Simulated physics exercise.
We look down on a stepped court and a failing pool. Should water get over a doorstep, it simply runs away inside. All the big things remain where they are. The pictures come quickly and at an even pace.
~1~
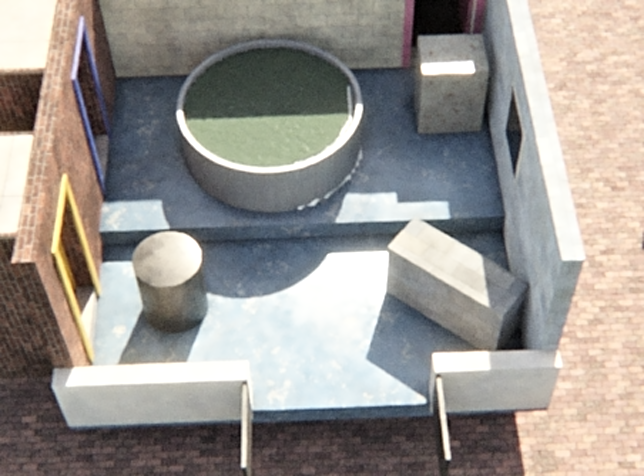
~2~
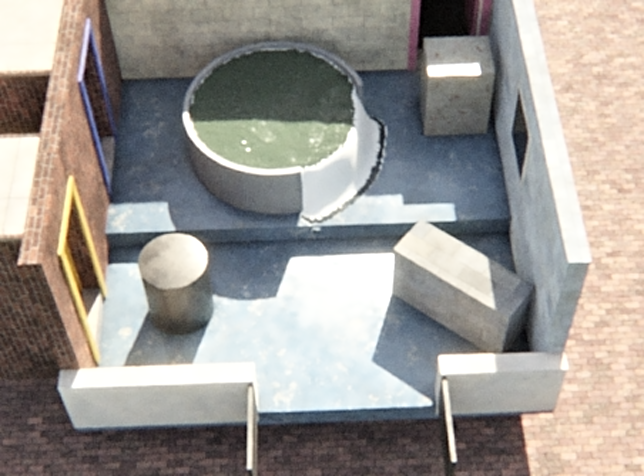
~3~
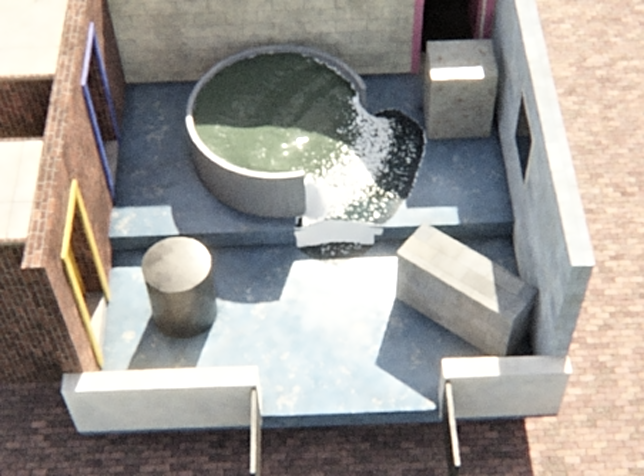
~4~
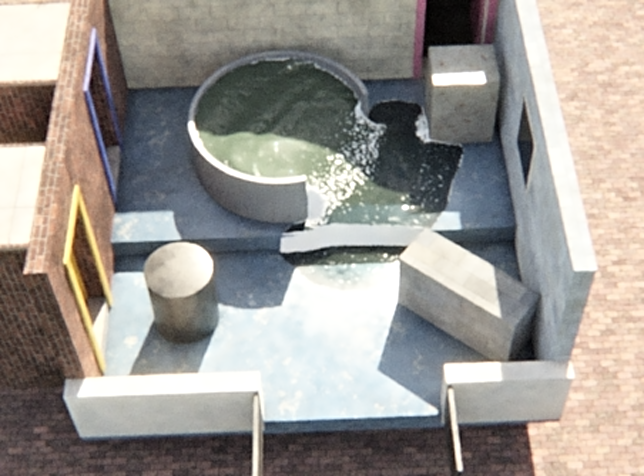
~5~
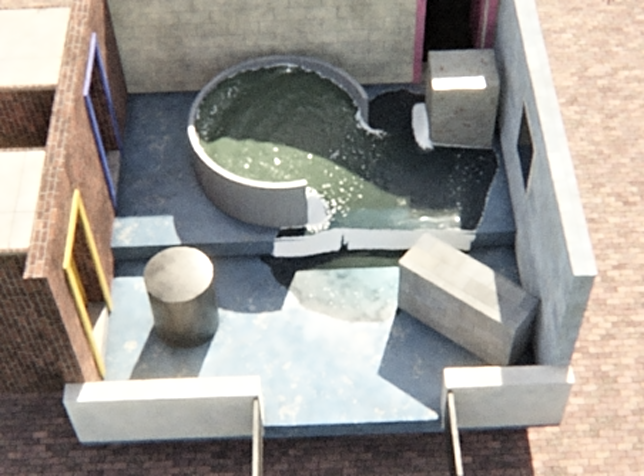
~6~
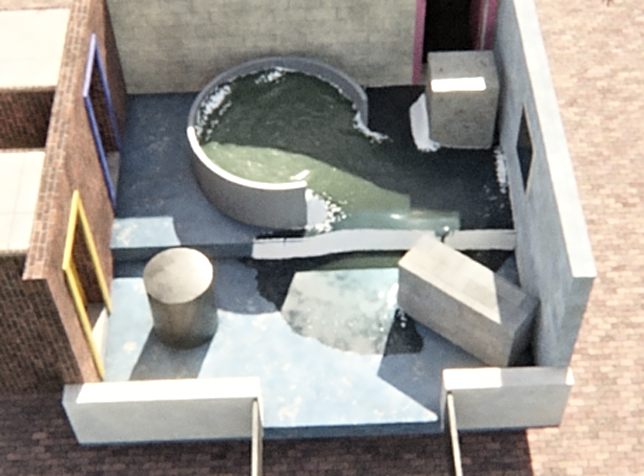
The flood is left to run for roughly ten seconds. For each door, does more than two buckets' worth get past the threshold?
Door by door: The pink door - no; the yellow door - no; the blue door - no.
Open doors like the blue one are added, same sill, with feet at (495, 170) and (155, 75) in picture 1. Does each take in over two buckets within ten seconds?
Lab note - first crosses the line, second stays short of the line.
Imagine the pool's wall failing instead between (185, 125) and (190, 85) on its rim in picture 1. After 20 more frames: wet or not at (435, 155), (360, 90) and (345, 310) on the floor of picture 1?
Untouched, soaked, untouched.
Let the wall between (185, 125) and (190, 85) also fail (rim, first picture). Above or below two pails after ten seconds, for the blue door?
What follows is that blue crosses the line.
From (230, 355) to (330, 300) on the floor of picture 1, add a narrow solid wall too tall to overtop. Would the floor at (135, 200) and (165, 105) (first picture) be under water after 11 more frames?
Result by location - first parched, second parched.
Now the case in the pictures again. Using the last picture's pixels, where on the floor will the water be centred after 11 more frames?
Estimate: (380, 203).
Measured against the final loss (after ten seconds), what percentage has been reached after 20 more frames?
Log: Around 25 %, estimated.
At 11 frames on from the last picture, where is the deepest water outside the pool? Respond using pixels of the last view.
Deepest spot: Around (512, 270).
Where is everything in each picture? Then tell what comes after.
In the first frame, still water in the round pool at (270, 106).
In the second frame, water pours out at (353, 160) and has run to a hidden place.
In the third frame, the front is at (396, 116), out from the gap at (356, 167).
In the fourth frame, water pours out at (358, 174) and has run to (422, 111).
In the fifth frame, water pours out at (358, 179) and has run to a hidden place.
In the sixth frame, water pours out at (358, 180) and has run to (413, 346).
A moment on, water covers 45 % of the floor; the pink door wet at the sill, nothing in, the yellow door not reached, the blue door not reached.
Next, water covers 50 % of the floor; the pink door wet at the sill, nothing in, the yellow door not reached, the blue door not reached.
Then, water covers 65 % of the floor; the pink door under two buckets in, the yellow door not reached, the blue door not reached.
Later, water covers 85 % of the floor; the pink door under two buckets in, the yellow door wet at the sill, nothing in, the blue door wet at the sill, nothing in.
In the end, water covers 90 % of the floor; the pink door under two buckets in, the yellow door wet at the sill, nothing in, the blue door wet at the sill, nothing in.
